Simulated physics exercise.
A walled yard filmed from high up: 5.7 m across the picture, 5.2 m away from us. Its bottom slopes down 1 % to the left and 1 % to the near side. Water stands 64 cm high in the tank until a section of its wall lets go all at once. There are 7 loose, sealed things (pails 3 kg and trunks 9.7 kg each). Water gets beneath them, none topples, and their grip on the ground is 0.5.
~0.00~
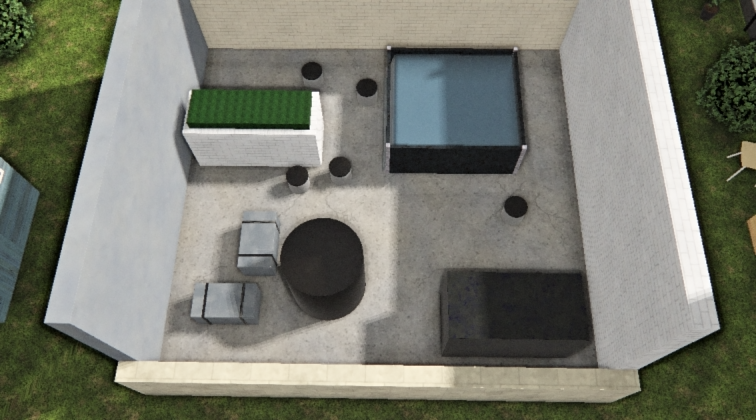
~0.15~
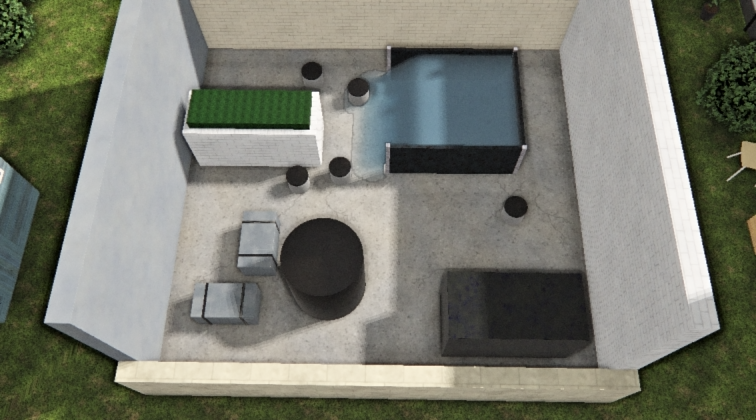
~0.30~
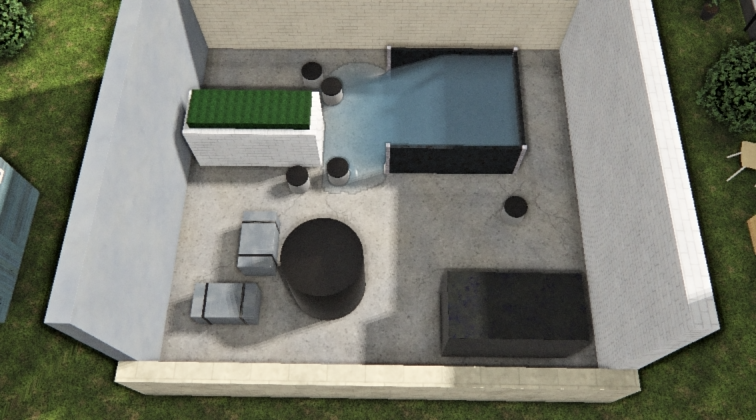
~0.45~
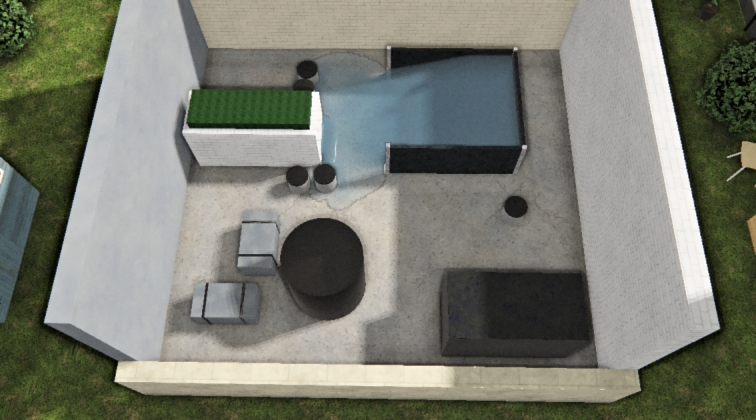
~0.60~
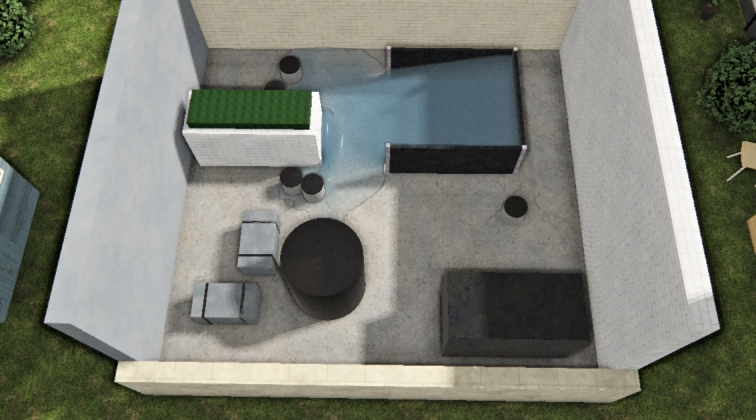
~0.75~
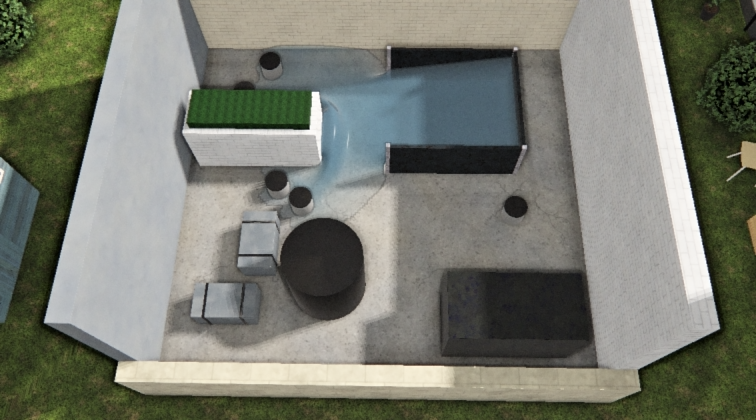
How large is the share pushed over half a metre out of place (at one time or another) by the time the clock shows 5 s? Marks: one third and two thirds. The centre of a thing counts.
That comes to two thirds or more.
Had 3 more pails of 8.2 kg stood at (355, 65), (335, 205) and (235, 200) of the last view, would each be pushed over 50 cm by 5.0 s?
In turn: Over, past it, less.
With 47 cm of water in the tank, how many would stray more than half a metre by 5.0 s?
In that case 6 of them.
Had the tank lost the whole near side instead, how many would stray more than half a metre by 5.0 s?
In that case 4 of them.
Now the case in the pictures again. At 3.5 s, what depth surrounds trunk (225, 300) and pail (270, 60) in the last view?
Roughly 12 and 20 cm.
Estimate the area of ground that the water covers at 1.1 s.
Roughly 10.0 m2.
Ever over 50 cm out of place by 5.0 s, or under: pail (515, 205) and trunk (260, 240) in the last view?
In turn: Short of it, more.
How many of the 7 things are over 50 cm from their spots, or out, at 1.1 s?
I count 4.
After 1.1 s 4 of 7 are over 50 cm from their spots; 2 afloat.
After 2.2 s 6 of 7 are over 50 cm from their spots; 4 afloat.
After 3.5 s 5 of 7 are over 50 cm from their spots; 5 afloat.
After 5.0 s 5 of 7 are over 50 cm from their spots, and 6 have been at some point; 6 afloat.
